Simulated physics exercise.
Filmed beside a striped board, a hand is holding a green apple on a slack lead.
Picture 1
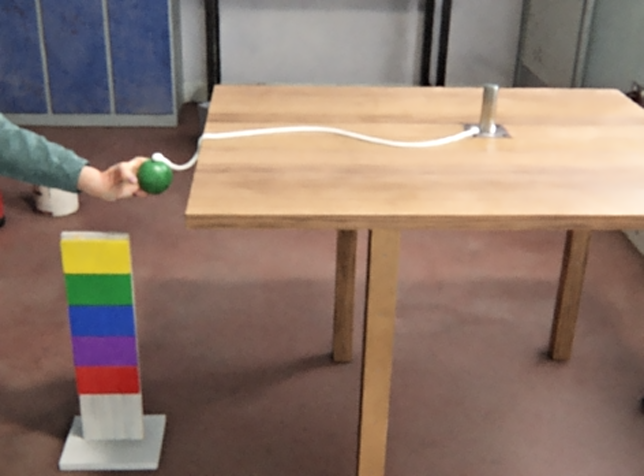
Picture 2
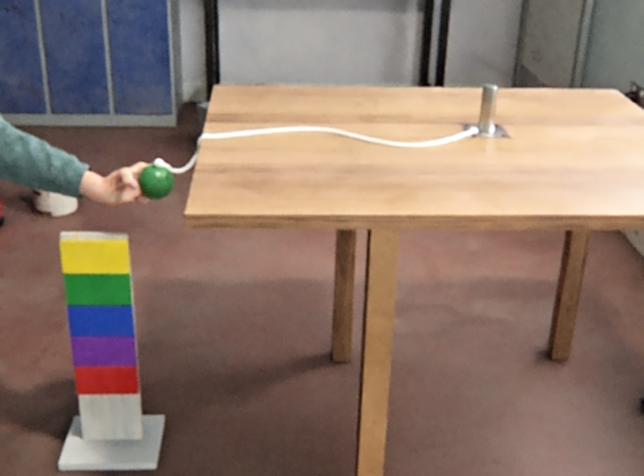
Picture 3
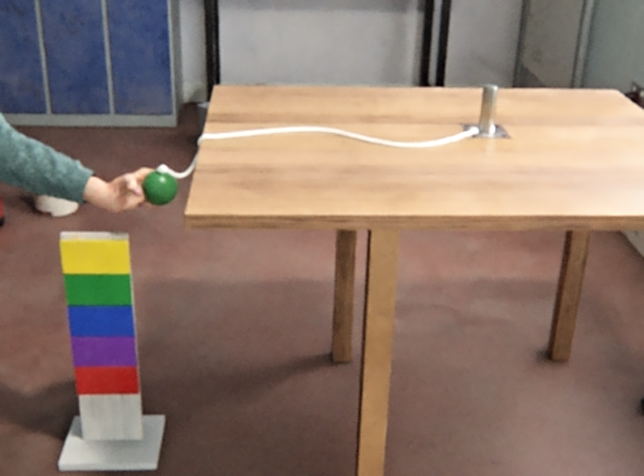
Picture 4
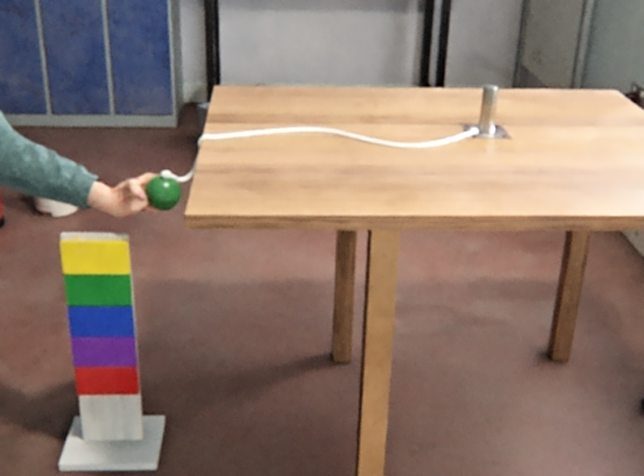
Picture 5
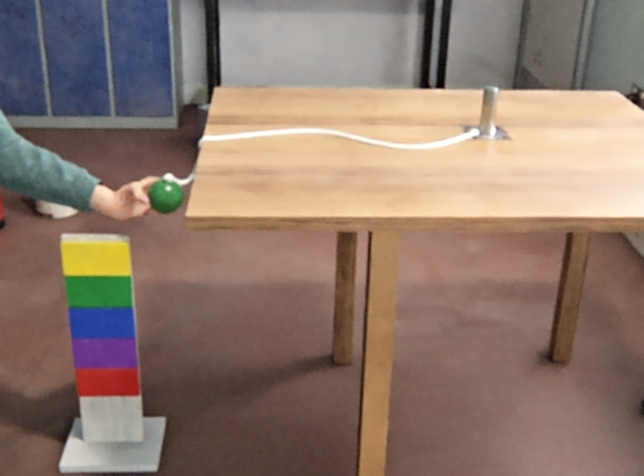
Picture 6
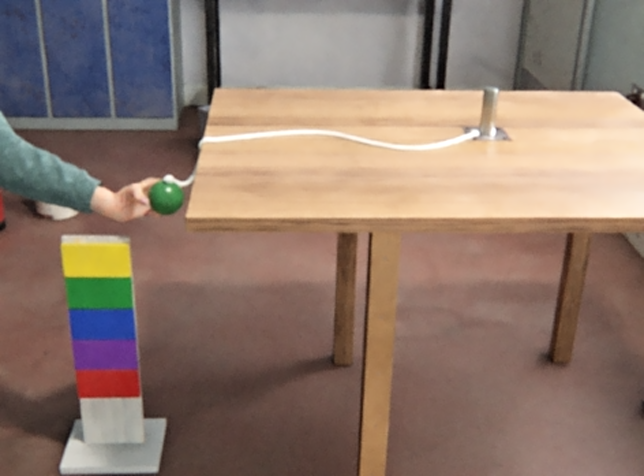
In the video, a hand holds a green apple attached to a slack white cord lying across a wooden table, beside a colour-striped board, and moves it slightly down and to the right near the table's left edge.
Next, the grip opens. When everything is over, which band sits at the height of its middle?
The yellow one.
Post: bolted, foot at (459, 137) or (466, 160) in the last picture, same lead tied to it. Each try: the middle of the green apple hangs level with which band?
For the first it would be green, for the second green.
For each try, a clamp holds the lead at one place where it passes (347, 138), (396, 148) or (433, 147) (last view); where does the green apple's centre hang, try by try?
First try (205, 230), second try (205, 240), third try (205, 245).
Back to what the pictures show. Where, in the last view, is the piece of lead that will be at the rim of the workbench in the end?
Close to (237, 138).
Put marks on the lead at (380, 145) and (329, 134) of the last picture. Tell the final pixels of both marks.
In that view they reach (357, 136) and (298, 137).
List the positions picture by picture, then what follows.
The first picture shows green apple (154, 177); yellow (96, 258); green (99, 290); blue (102, 322); purple (105, 352); red (107, 381).
The second picture shows green apple (156, 182); lead through (456, 138) (403, 146) (339, 133) (276, 131) (206, 138).
The third picture shows green apple (159, 188).
The fourth picture shows green apple (163, 193); lead through (457, 138) (403, 146) (339, 133) (276, 132) (206, 139).
The fifth picture shows green apple (165, 196).
The sixth picture shows green apple (166, 198); lead through (457, 141) (404, 149) (340, 136) (277, 134) (207, 142).
Soon after, apple near (171, 252); level with yellow.
After that, apple near (222, 250); level with yellow.
And then, apple near (195, 253); level with yellow.
In the end, apple near (207, 253); level with yellow. Its centre hangs level with the yellow band.
